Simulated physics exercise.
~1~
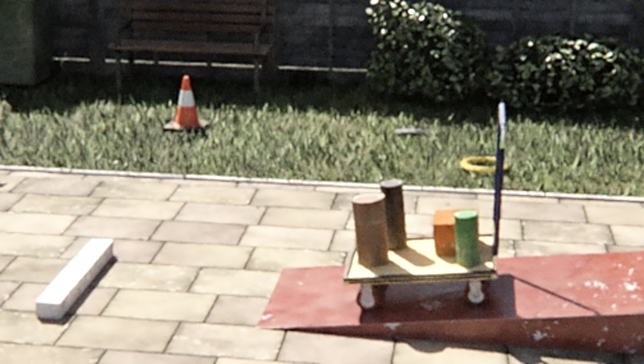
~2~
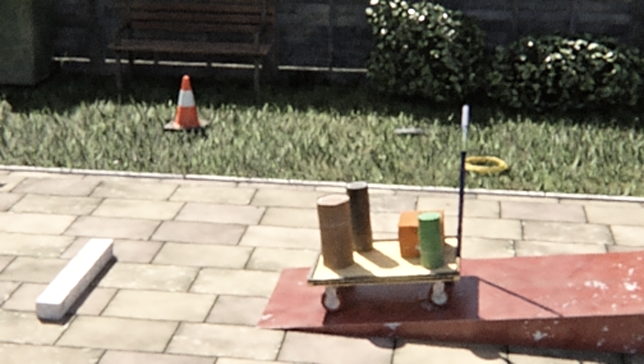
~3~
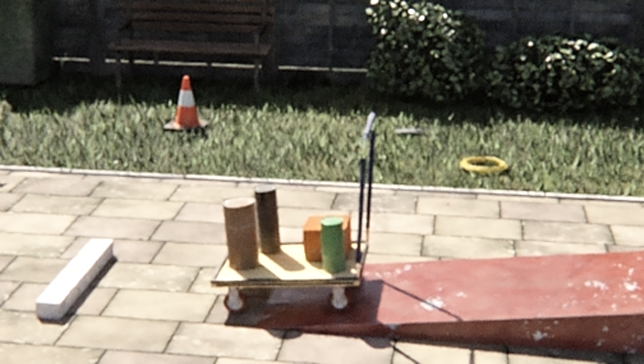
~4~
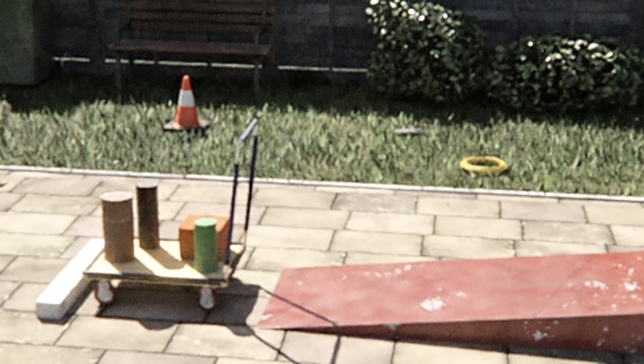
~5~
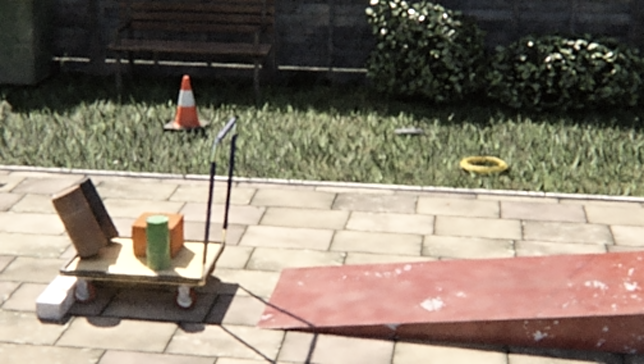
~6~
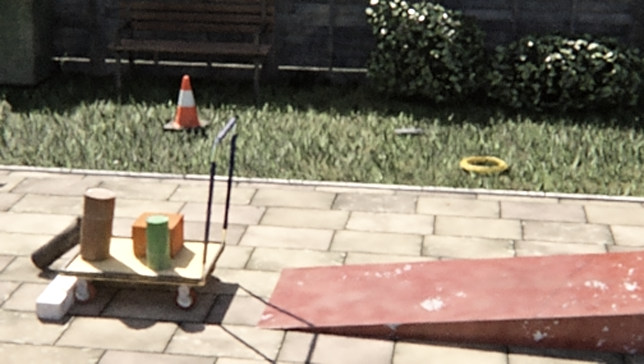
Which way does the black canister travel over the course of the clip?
The black canister travels to the left, riding on the trolley and then going over its left end.
A loaded trolley rolls left down a ramp, hits a kerb, and the black canister topples off.
